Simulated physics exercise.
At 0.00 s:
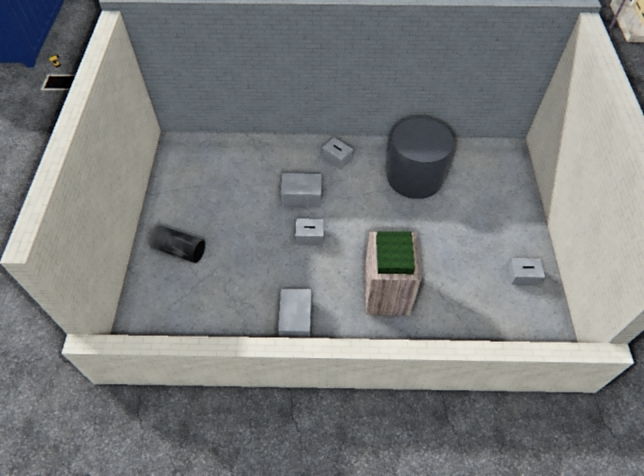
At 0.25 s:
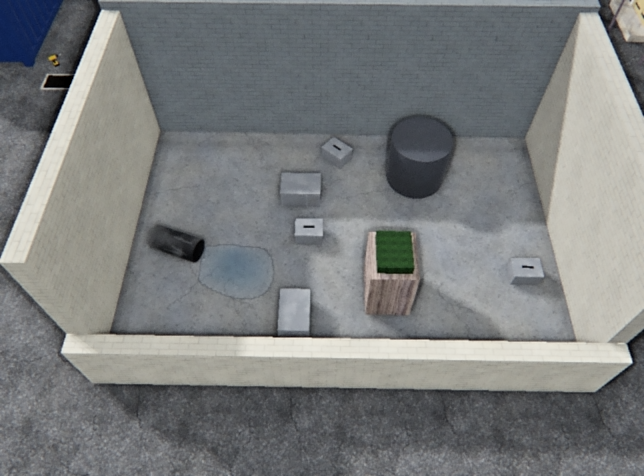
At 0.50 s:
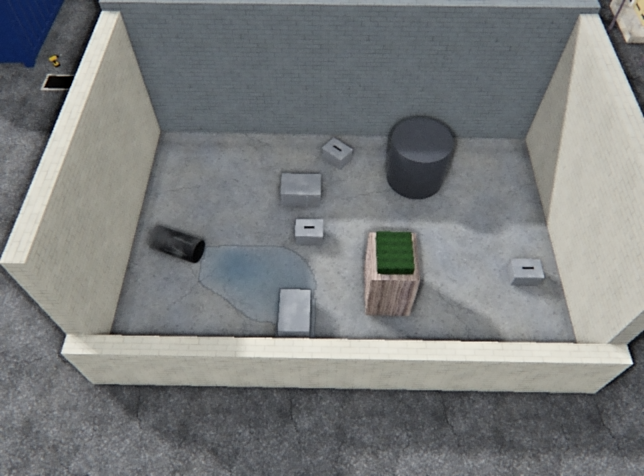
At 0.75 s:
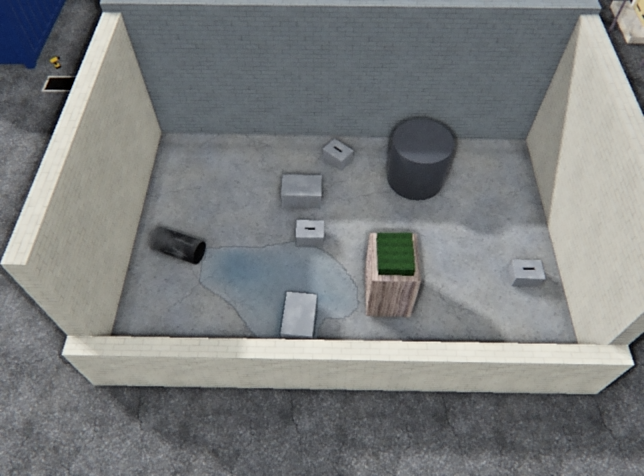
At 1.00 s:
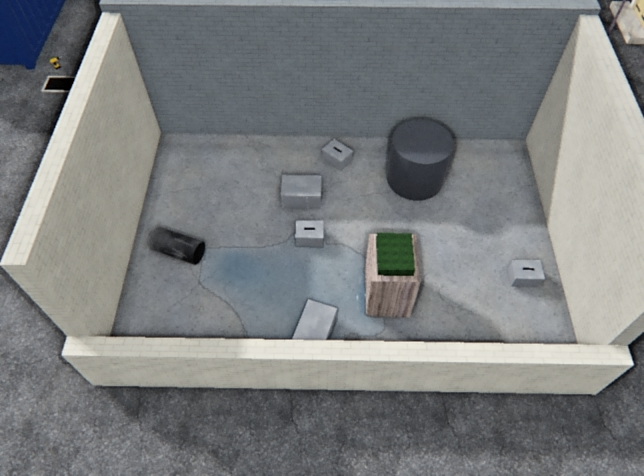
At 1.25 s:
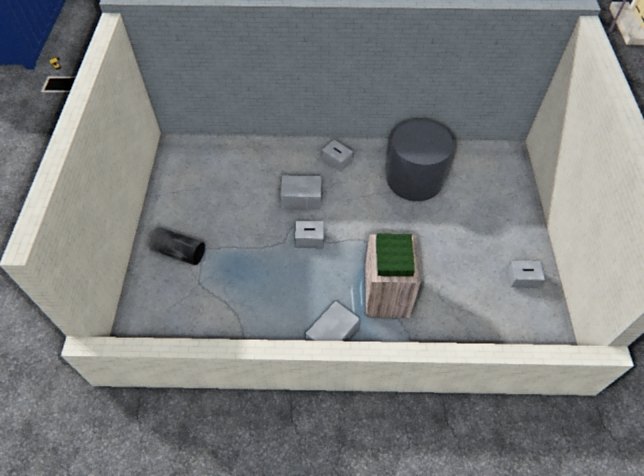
Inside a walled lot, water spreads rightward from a dark pipe, then shifts and turns a grey box.
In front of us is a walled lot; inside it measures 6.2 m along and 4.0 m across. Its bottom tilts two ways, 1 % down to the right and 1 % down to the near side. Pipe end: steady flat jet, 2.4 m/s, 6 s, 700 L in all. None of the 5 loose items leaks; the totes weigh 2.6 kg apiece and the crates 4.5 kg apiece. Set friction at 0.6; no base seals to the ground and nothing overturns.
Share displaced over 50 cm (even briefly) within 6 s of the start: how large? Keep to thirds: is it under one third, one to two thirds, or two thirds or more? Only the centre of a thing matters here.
It attains one third but not two thirds.
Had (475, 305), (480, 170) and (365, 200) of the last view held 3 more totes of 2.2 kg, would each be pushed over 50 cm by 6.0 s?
The three, in turn, come out beyond it, within it and within it.
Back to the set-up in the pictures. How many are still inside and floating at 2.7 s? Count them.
0 at that moment.
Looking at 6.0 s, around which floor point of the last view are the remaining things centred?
Roughly at (392, 206).
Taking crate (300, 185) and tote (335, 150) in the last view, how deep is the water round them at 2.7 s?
Depth approx. 0 cm / 0 cm.
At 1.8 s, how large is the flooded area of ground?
About 5.0 m2.
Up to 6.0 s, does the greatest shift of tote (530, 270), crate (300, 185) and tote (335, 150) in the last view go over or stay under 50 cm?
Result by item: Beyond it; within it; within it.
After 1.8 s 1 of 5 are over 50 cm from their spots; 1 afloat.
After 2.7 s 1 of 5 are over 50 cm from their spots; 0 afloat.
After 4.2 s 1 of 5 are over 50 cm from their spots; 2 afloat.
After 6.0 s 2 of 5 are over 50 cm from their spots, and 2 have been at some point; 2 afloat.
